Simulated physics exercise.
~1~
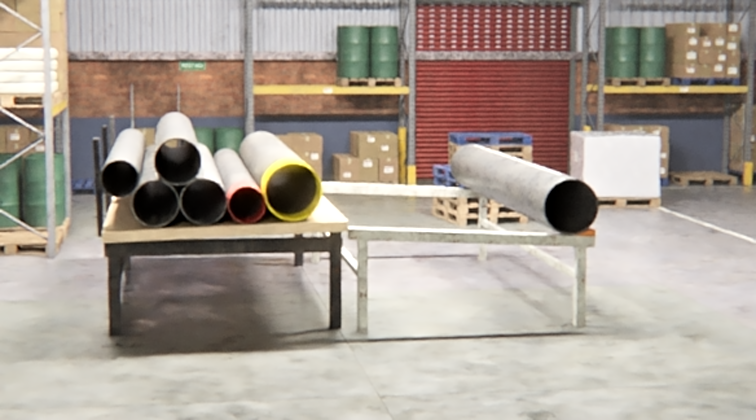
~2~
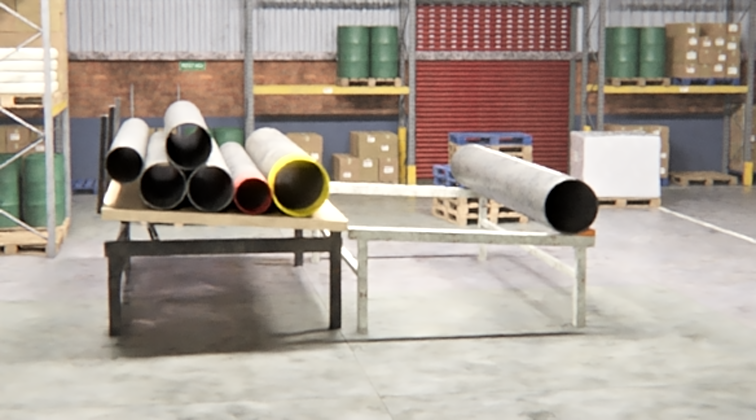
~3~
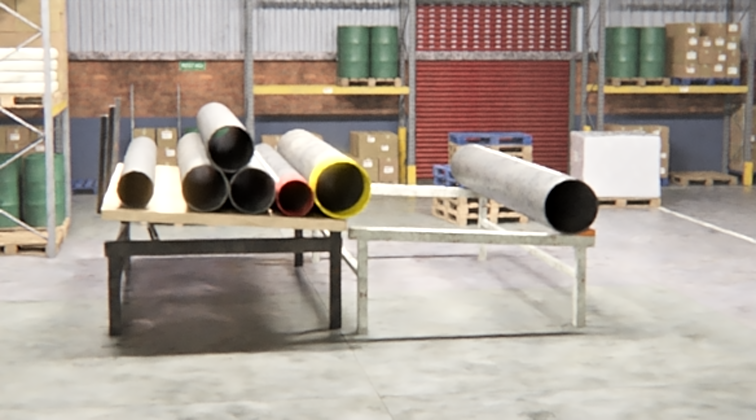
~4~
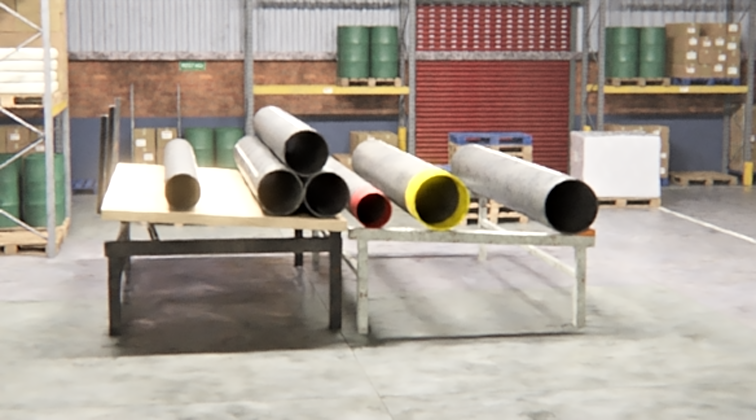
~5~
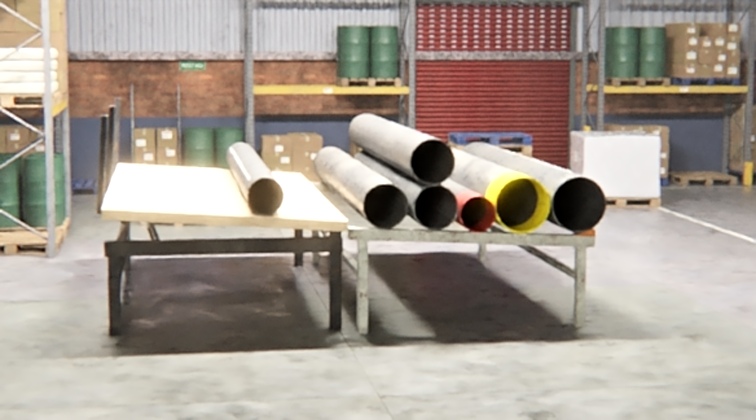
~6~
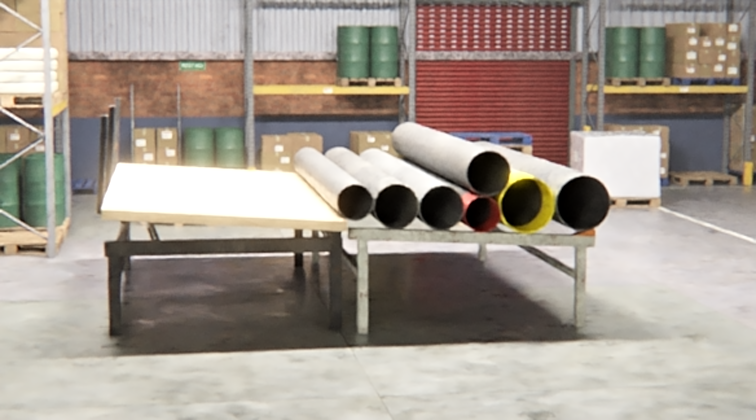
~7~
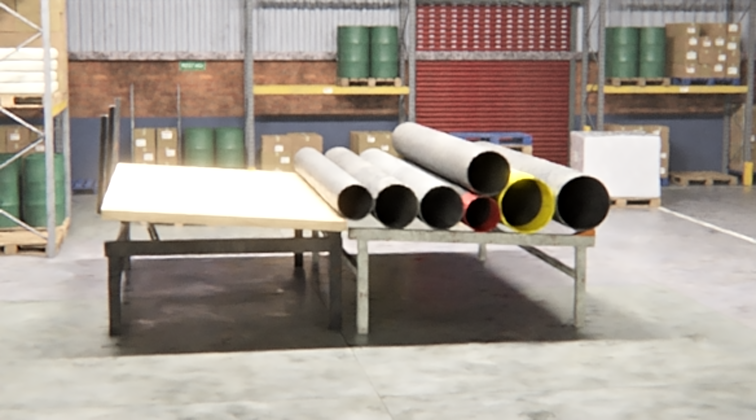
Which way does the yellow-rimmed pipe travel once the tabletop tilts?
It rolls to the right, leaving the tabletop and passing onto the metal rack.
In a warehouse seen from the front by a still camera, a wooden-topped table on dark legs stands at the left beside a pale metal rack. Six pipes are piled on the table, the rightmost rimmed in yellow and its neighbour in red, while one large grey pipe lies on the rack. The tabletop tips down to the right, and the pile begins to roll that way. The yellow pipe crosses onto the rack first, followed by the red one and the greys, with a small grey pipe trailing. At the end the tabletop is empty and all seven pipes lie still on the rack, one grey resting on top.
